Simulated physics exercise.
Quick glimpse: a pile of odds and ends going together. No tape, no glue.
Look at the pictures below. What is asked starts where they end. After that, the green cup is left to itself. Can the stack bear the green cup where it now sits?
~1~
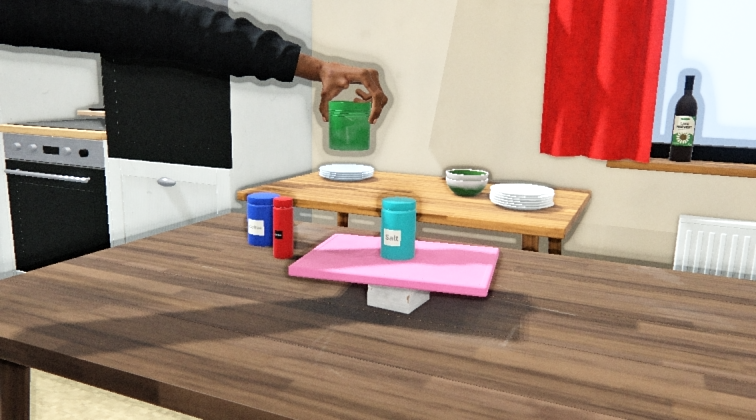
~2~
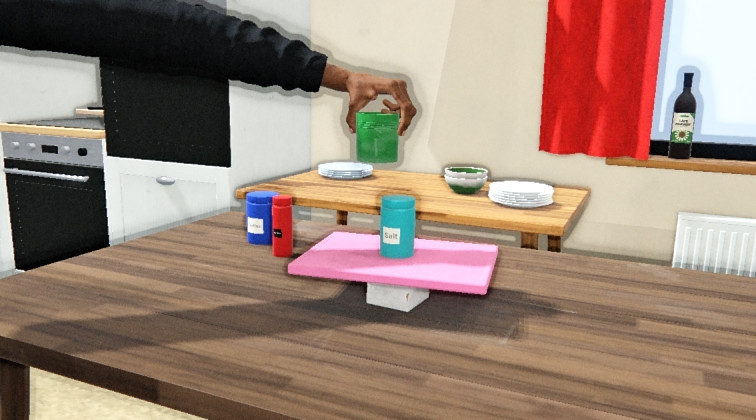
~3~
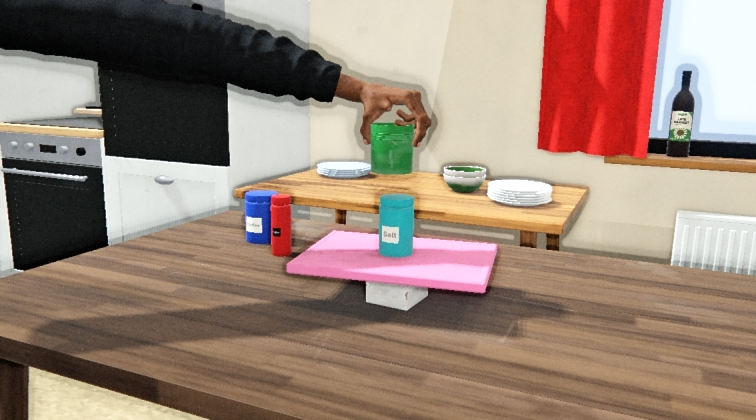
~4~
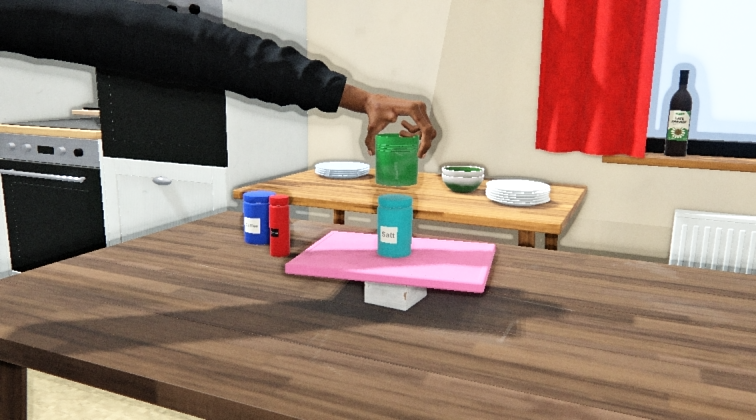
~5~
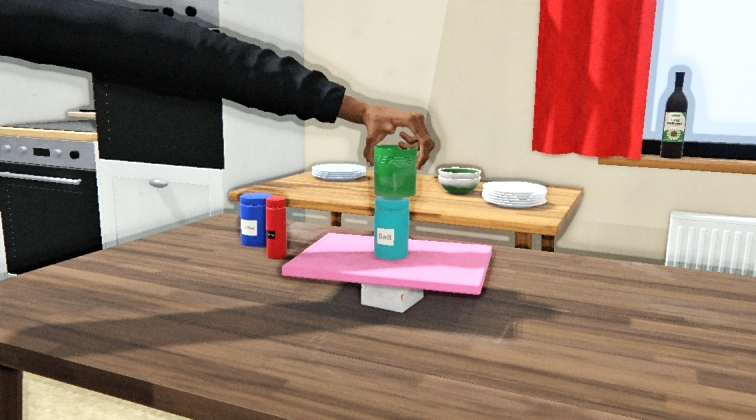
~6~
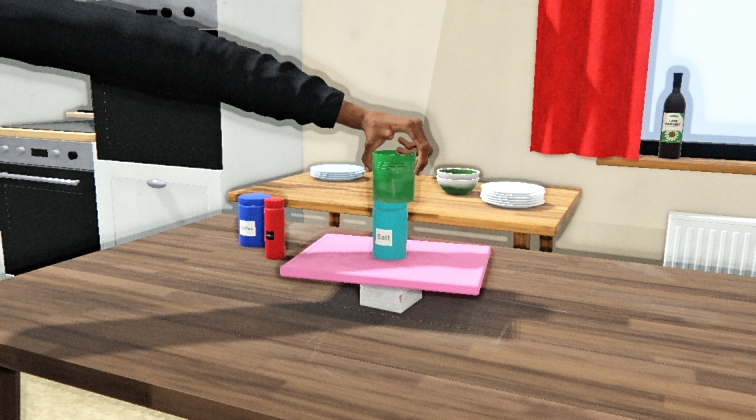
Yes - I expect the pile to stay intact.
Then, 0.20 s on from there, no change.
Then, 0.60 s on from there, green cup resting near (394, 177).
In the end, all 6 unmoved. At the end, from the last picture's camera, green cup near (393, 177). The pile stays up.
